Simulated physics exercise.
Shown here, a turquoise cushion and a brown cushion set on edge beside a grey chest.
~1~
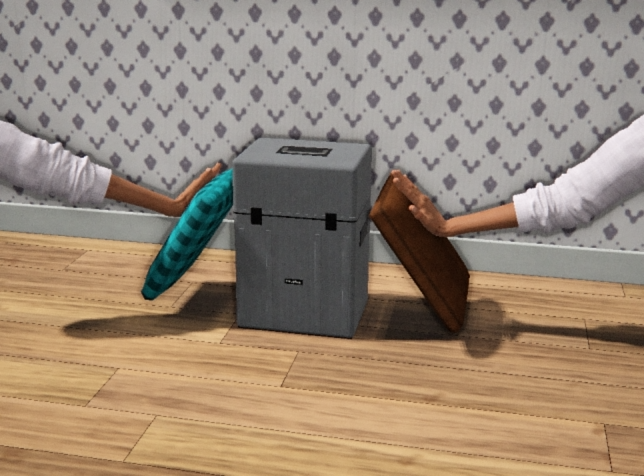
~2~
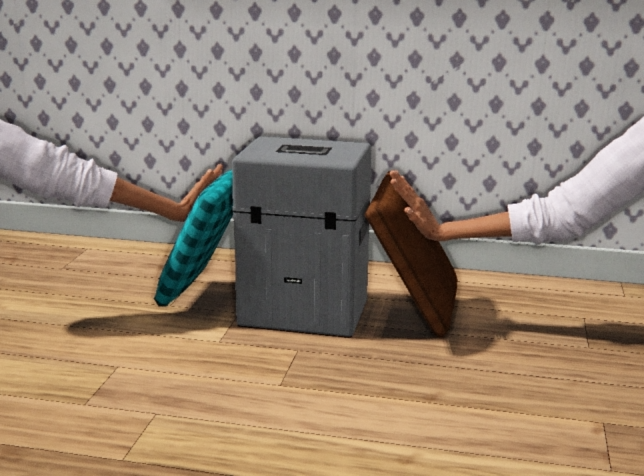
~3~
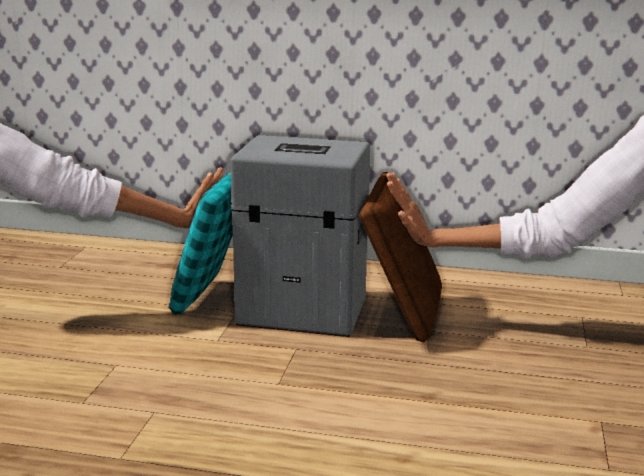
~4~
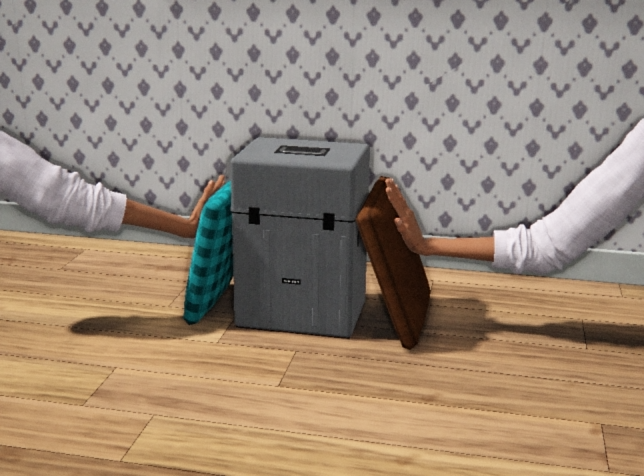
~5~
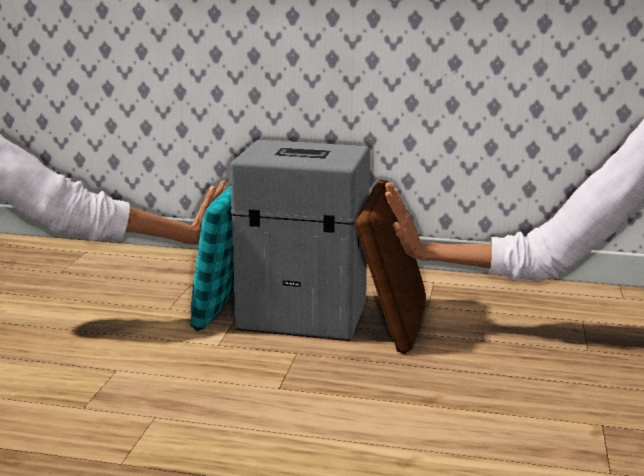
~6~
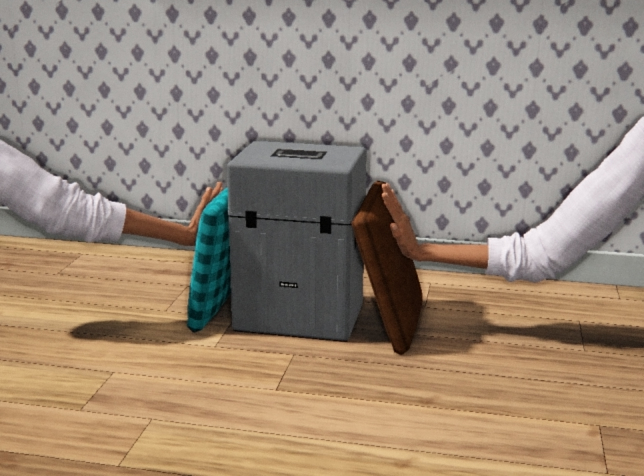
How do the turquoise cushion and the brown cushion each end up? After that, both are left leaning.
They end up like this: The turquoise cushion propped up, the brown cushion propped up.
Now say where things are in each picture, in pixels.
The first frame shows turquoise cushion foot (148, 296), head (209, 201); brown cushion foot (456, 329), head (375, 212).
The second frame shows turquoise cushion foot (161, 303); brown cushion foot (441, 333).
The third frame shows turquoise cushion foot (176, 311); brown cushion foot (423, 338).
The fourth frame shows turquoise cushion foot (191, 321); brown cushion foot (409, 346).
The fifth frame shows turquoise cushion foot (198, 327); brown cushion foot (404, 350).
The sixth frame shows turquoise cushion foot (195, 329), head (212, 212), almost upright; brown cushion foot (401, 351), head (359, 222), almost upright.
Then, 0.20 s past the final frame, turquoise cushion still up near (220, 252); brown cushion still up near (389, 264).
When it is over, turquoise cushion still up near (220, 252); brown cushion still up near (389, 264). The turquoise cushion keeps leaning and the brown cushion holds its lean.
